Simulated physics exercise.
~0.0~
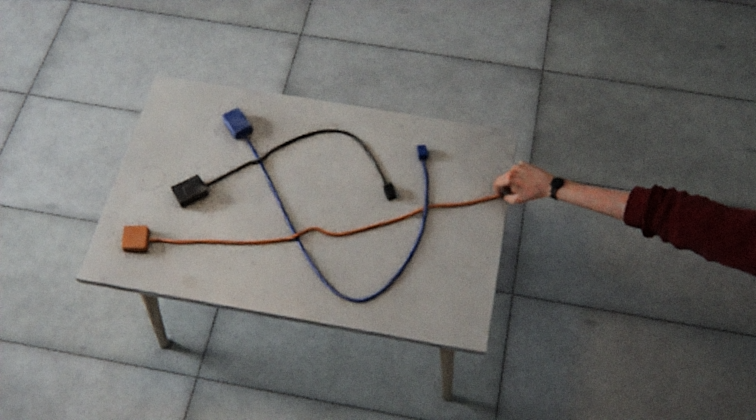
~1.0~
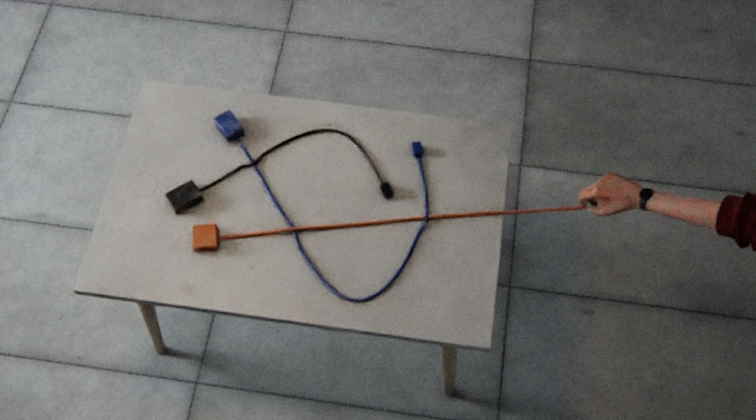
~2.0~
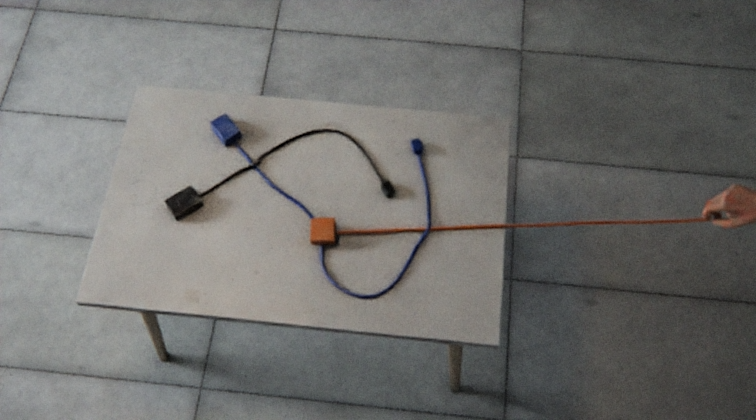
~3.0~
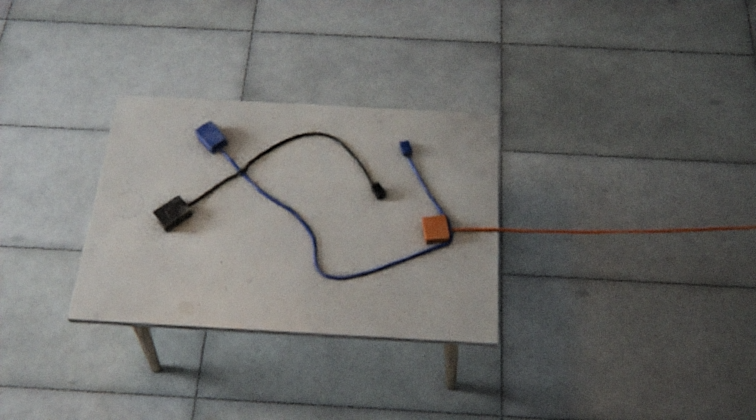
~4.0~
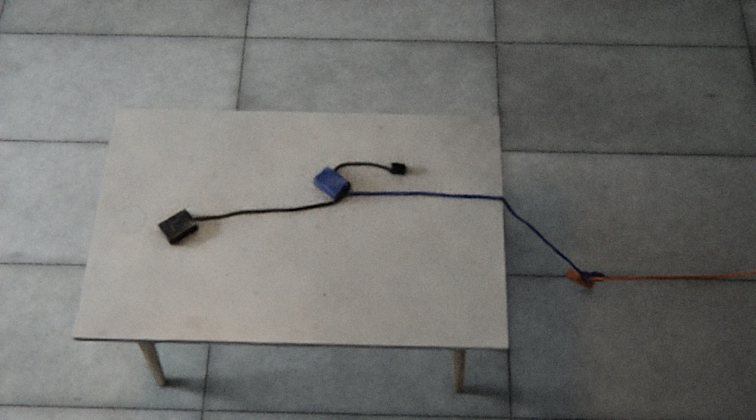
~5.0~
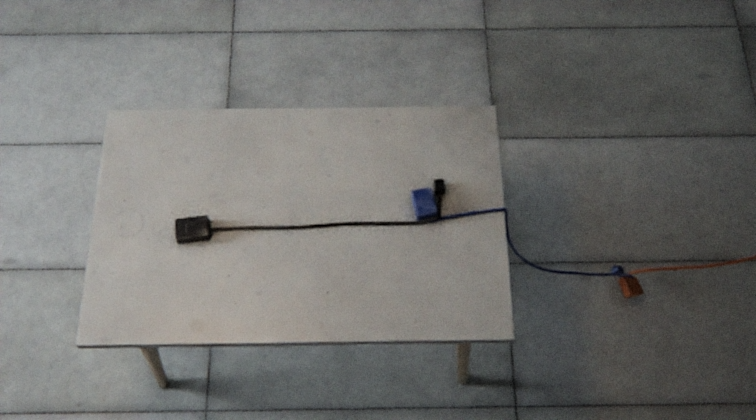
The clip shows a hand pulling an orange lead rightward across a table holding overlapping blue and black leads. Its charger snags the blue lead and both go over the right edge, dragging the blue charger, which catches the black lead and ends near the table's right side.
